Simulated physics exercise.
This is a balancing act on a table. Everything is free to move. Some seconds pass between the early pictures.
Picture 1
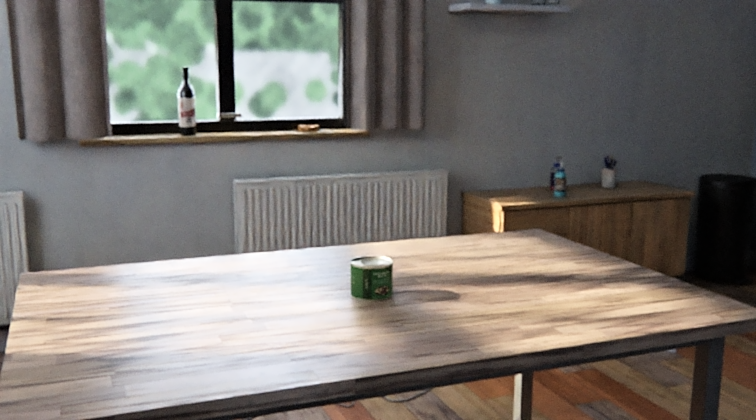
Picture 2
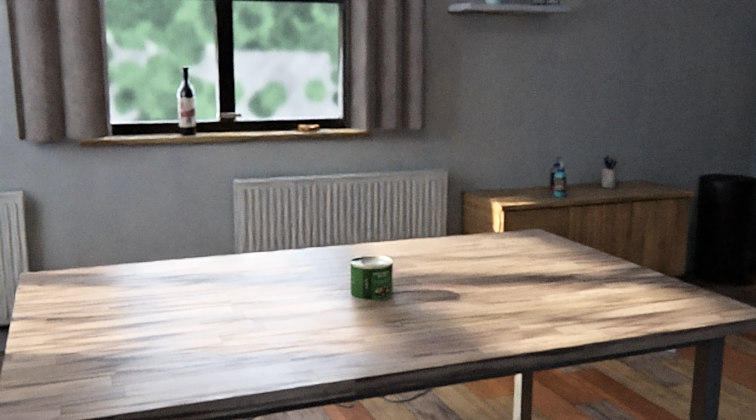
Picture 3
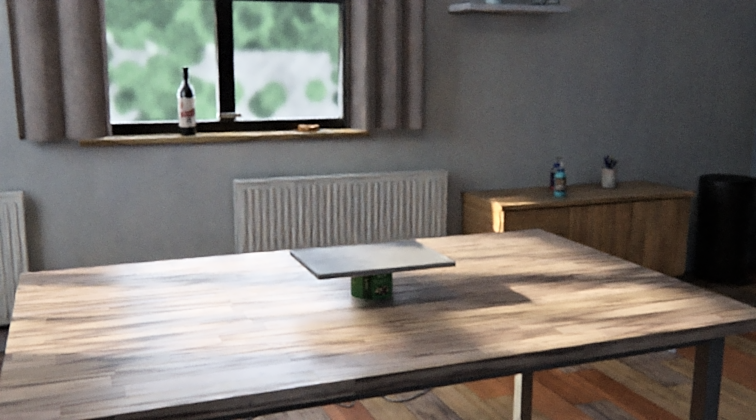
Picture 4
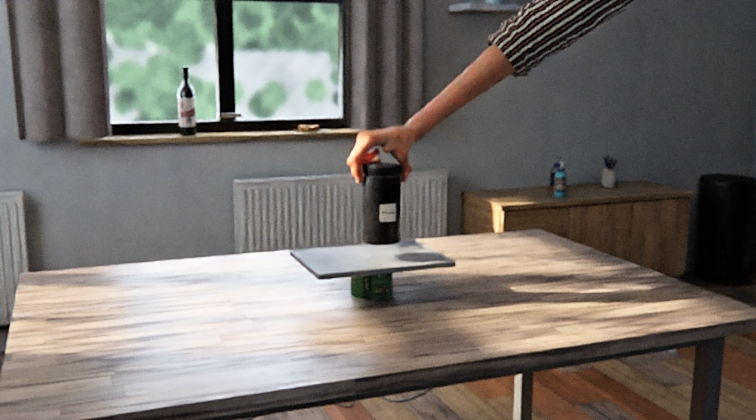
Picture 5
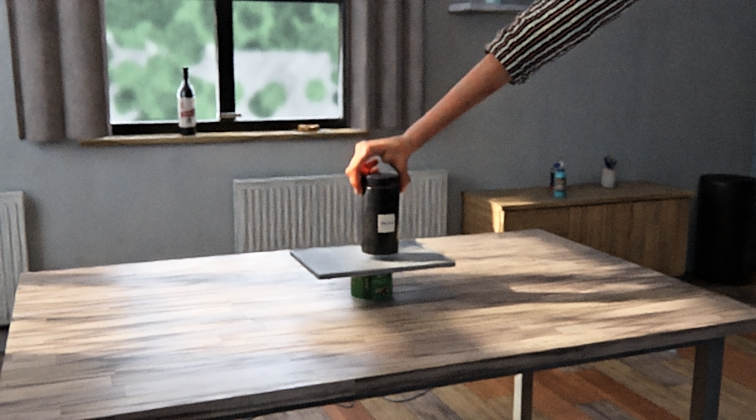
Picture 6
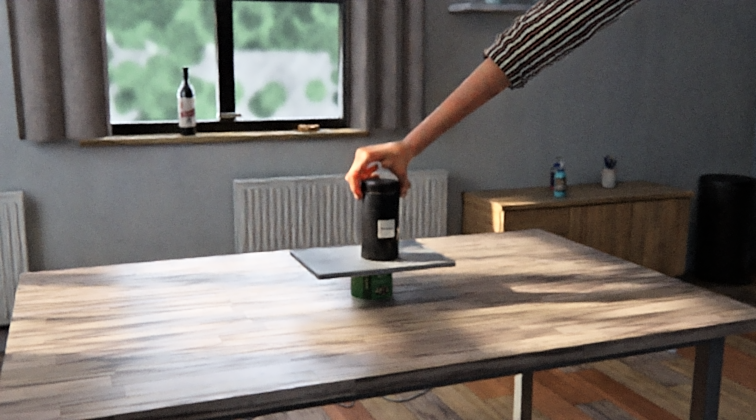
At the start, a small green tub sits alone on a wooden table in front of a window and radiator. A flat grey board then appears resting on top of the tub. A hand in a striped sleeve reaches in from the right, lowers a black jar onto the board and keeps hold of it.
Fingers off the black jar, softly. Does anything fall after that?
The stack holds.
Then, 0.30 s on from there, no change.
Then, 0.70 s on from there, black jar resting near (380, 220).
In the end, all 3 unmoved. At the end, from the last picture's camera, black jar near (380, 220). The stack stays up.
